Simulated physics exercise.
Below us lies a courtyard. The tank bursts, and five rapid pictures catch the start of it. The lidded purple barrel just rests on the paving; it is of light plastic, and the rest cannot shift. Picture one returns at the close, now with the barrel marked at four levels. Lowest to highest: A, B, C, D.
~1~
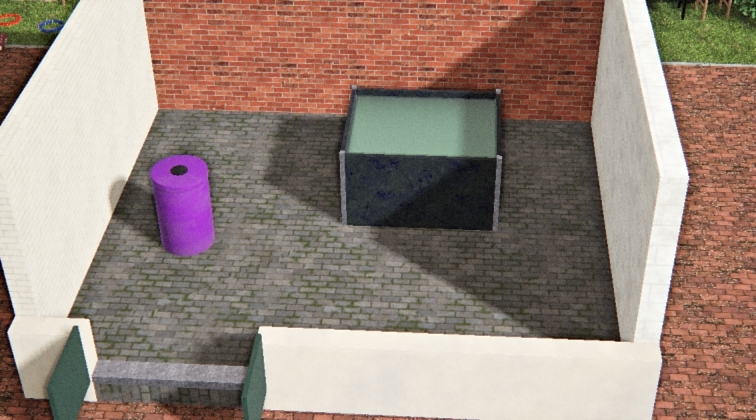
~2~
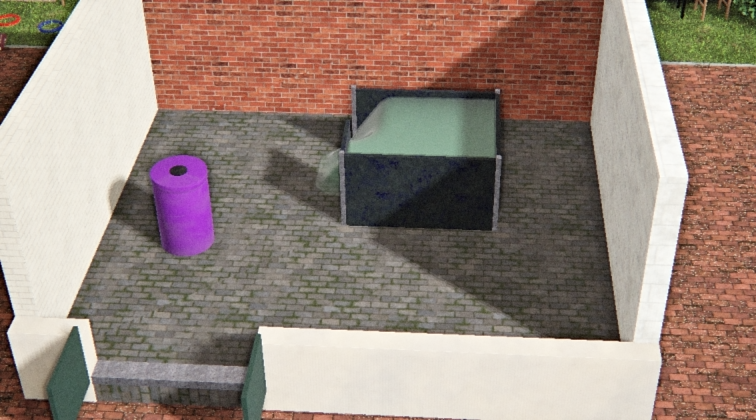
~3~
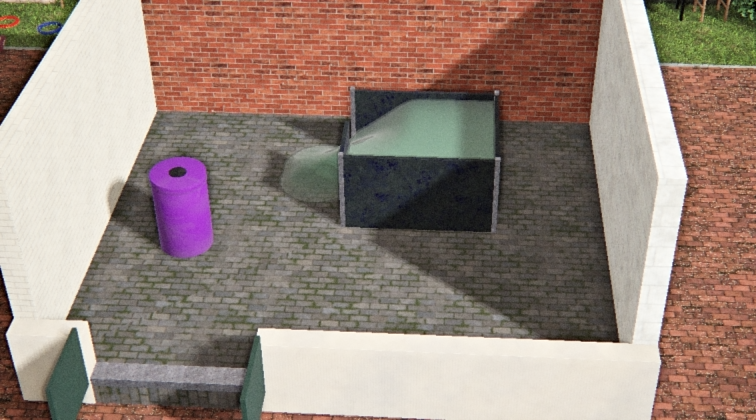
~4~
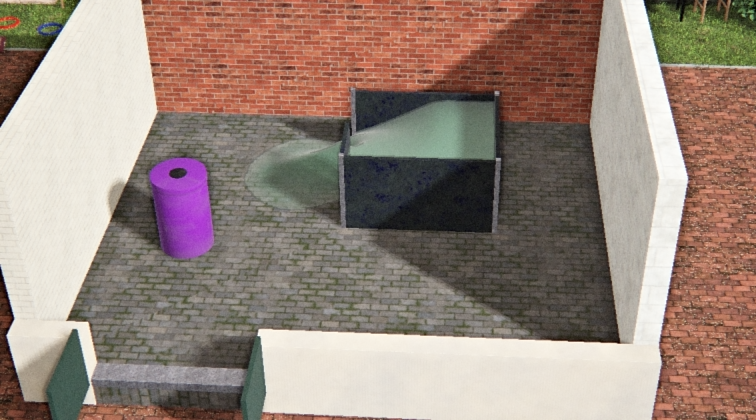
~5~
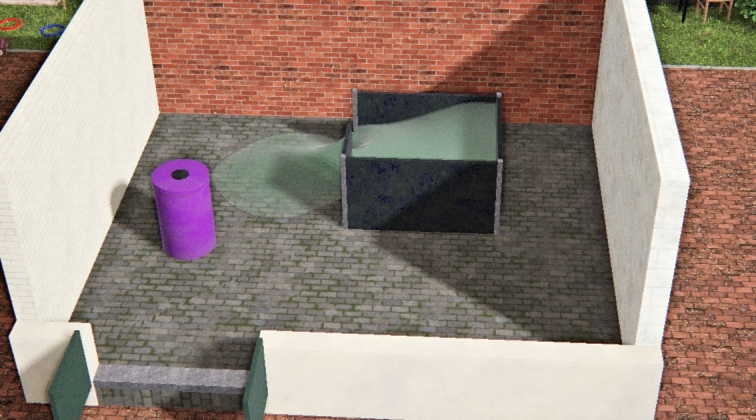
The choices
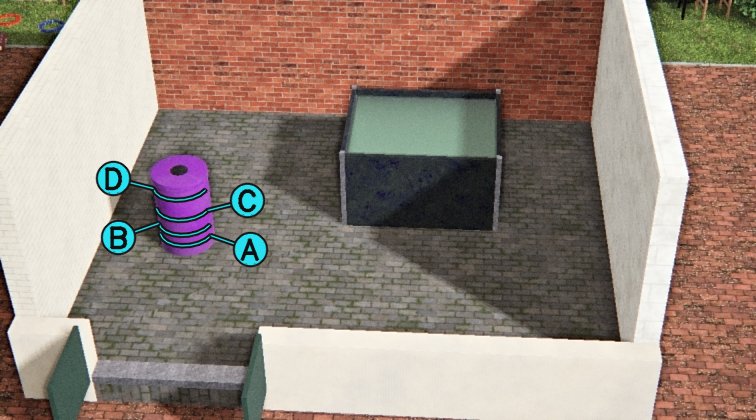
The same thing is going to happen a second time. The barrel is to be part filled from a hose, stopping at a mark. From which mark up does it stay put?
B will do.
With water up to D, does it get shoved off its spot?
No, not at all.
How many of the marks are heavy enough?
Three.
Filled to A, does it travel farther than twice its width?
No, less.
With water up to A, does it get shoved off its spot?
Yes.
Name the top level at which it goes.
The answer is A.
On the marked copy, A at (181, 245); B at (180, 235); C at (178, 220); D at (175, 200); from the bottom up A, B, C, D.
With A, it is pushed about its own width away.
With B, it shifts by a finger or two and stays.
With C, it does not move.
With D, it does not move.
